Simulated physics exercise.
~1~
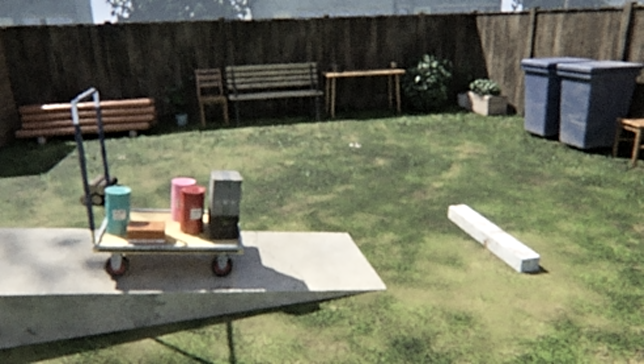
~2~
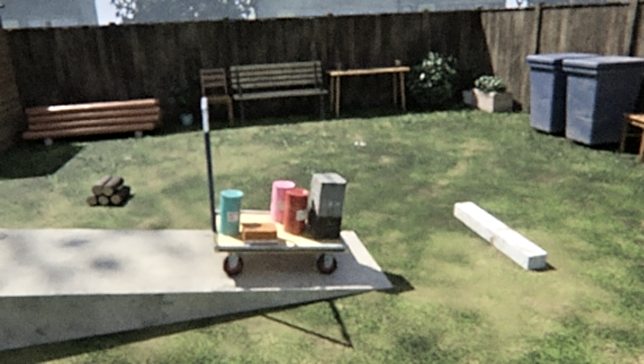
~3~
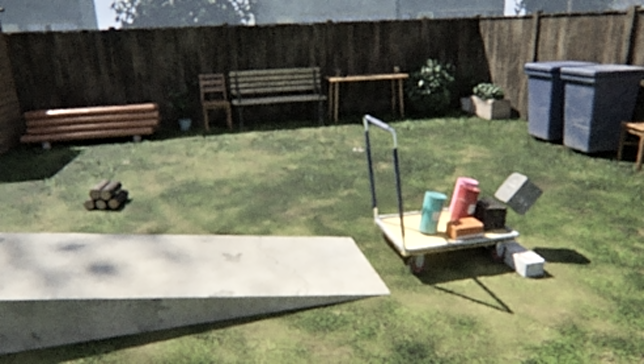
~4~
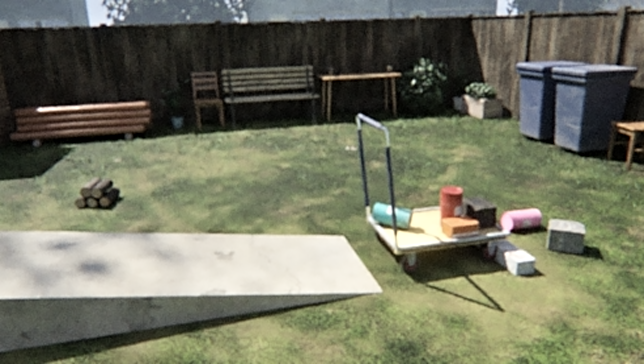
A trolley rolls down a ramp, hits a kerb, and throws two pieces onto the grass.
